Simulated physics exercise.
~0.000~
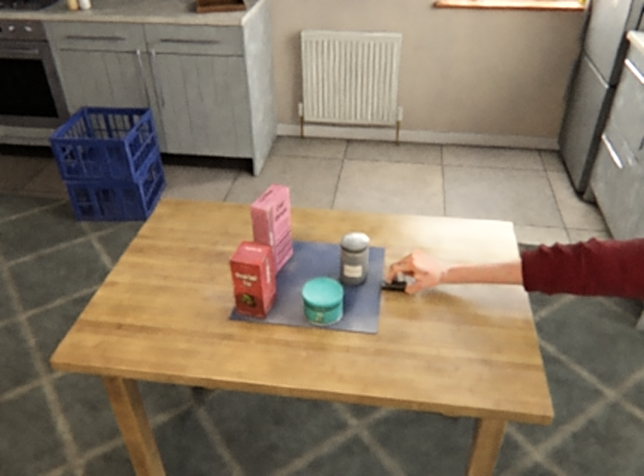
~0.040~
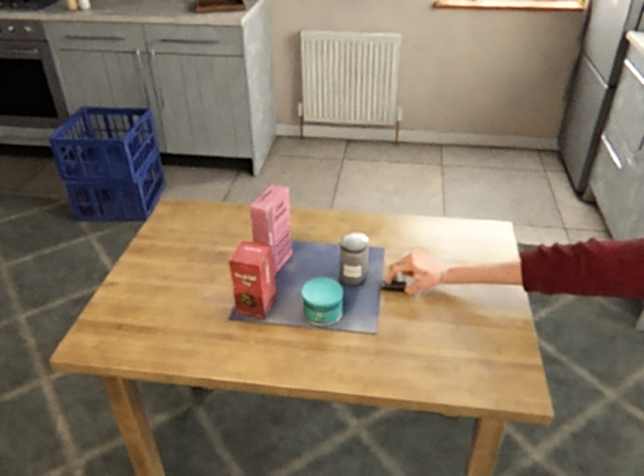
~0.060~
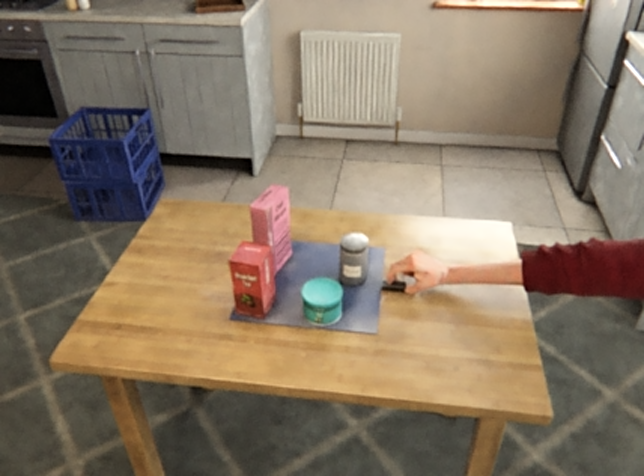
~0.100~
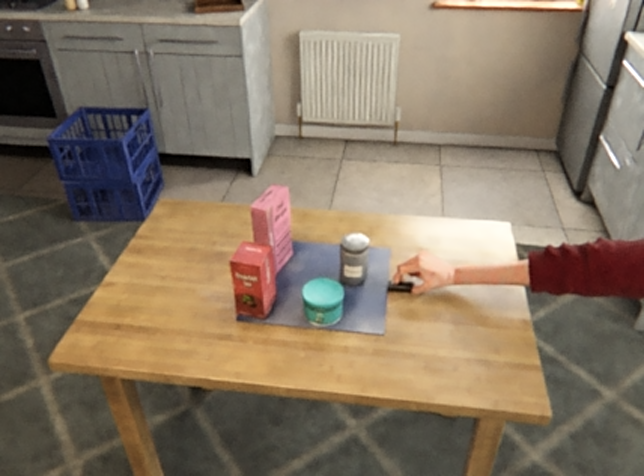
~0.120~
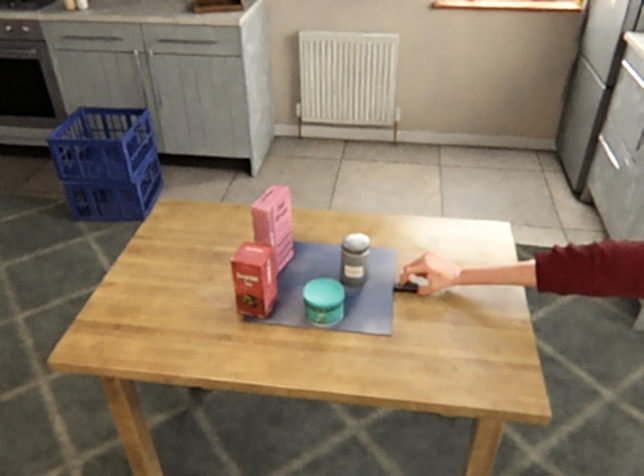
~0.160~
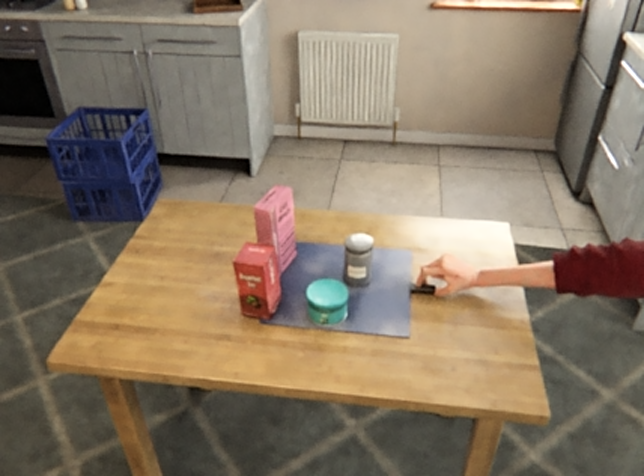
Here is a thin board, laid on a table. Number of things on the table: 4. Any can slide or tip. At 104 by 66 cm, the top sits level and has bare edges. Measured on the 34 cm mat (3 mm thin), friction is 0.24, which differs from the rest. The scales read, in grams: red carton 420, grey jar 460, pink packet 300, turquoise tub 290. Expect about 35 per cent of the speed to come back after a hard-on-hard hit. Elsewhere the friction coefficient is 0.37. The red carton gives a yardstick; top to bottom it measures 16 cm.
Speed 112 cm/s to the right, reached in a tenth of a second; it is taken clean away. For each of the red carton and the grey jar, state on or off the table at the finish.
Red carton: On; grey jar: Off.
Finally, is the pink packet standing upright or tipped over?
Well, the pink packet tumbles down.
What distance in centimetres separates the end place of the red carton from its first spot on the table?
The shift is close to 3 cm.
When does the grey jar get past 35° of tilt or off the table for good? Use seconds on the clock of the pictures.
It happens near 0.7 s.
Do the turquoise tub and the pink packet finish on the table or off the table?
Turquoise tub: Out of bounds; pink packet: In bounds.
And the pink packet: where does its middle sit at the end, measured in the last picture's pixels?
Near (335, 279).
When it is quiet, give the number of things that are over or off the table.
That comes to 3.
Around 0.46 s, 41 cm of pull; grey jar shifted 21 cm near (438, 267); red carton shifted 3 cm near (266, 283); turquoise tub shifted 21 cm.
Around 0.66 s, 64 cm of pull; grey jar now off the table; red carton shifted 3 cm near (266, 283); pink packet at 22° to upright.
Around 0.96 s, 89 cm of pull; turquoise tub now off the table; red carton shifted 3 cm near (266, 283); pink packet on its side.
Finally (1.7 s), off the table, grey jar and turquoise tub; on their side or leaning hard on the table, pink packet; red carton still in place (within 6 cm). Final places as that camera would see them, red carton near (266, 283).
